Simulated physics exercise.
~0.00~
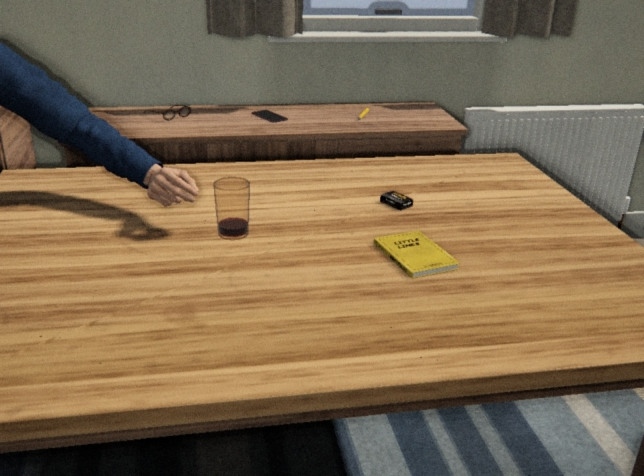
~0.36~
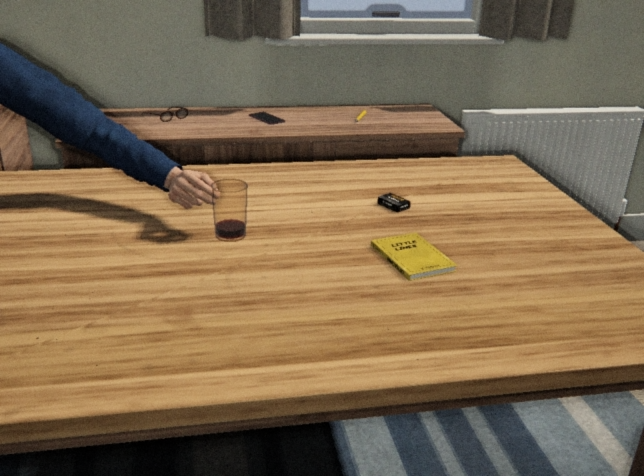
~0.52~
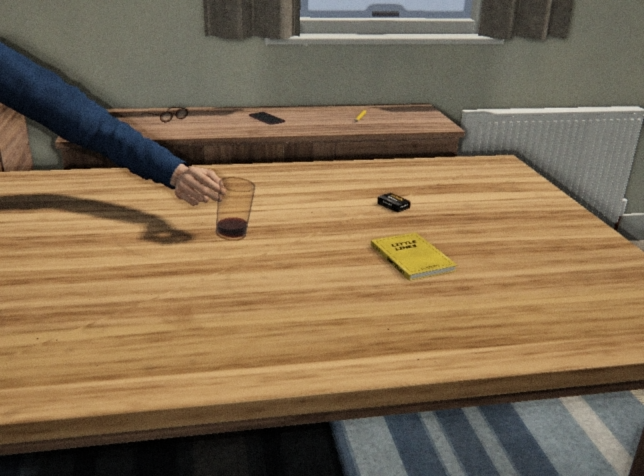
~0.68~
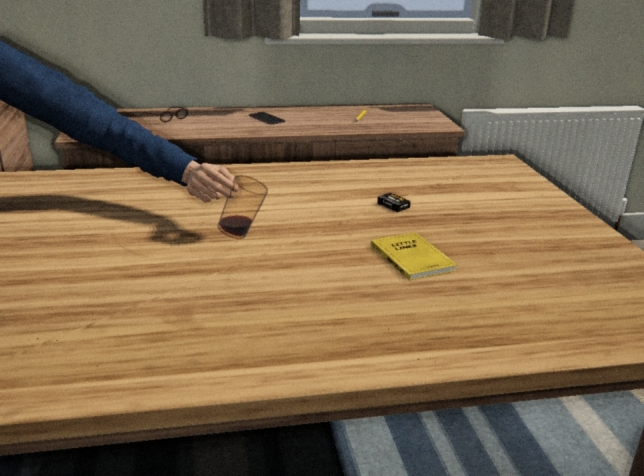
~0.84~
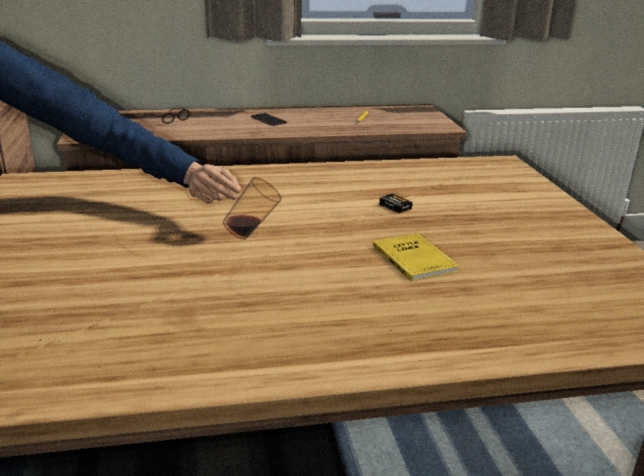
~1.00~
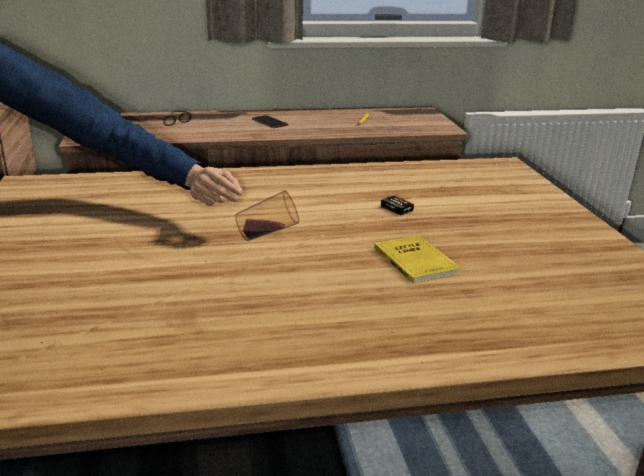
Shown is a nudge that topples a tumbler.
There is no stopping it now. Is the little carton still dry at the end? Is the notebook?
The little carton: Yes, still dry. The notebook: No, it is wet.
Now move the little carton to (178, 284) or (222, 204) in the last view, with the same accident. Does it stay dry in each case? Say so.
It is missed at the first place and is missed at the second.
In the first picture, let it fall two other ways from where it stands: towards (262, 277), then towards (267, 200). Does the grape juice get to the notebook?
Try 1: Stays clear. Try 2: Stays clear.
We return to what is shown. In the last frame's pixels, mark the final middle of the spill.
The centre ends up near (386, 243) in the last view.
After 1.5 s, the puddle covers about as much as a saucer; the little carton is untouched; the notebook is reached.
After 2.3 s, the puddle covers about as much as a plate; the little carton is untouched; the notebook is reached.
After 3.6 s, the puddle covers about as much as a plate; the little carton is untouched; the notebook is reached.
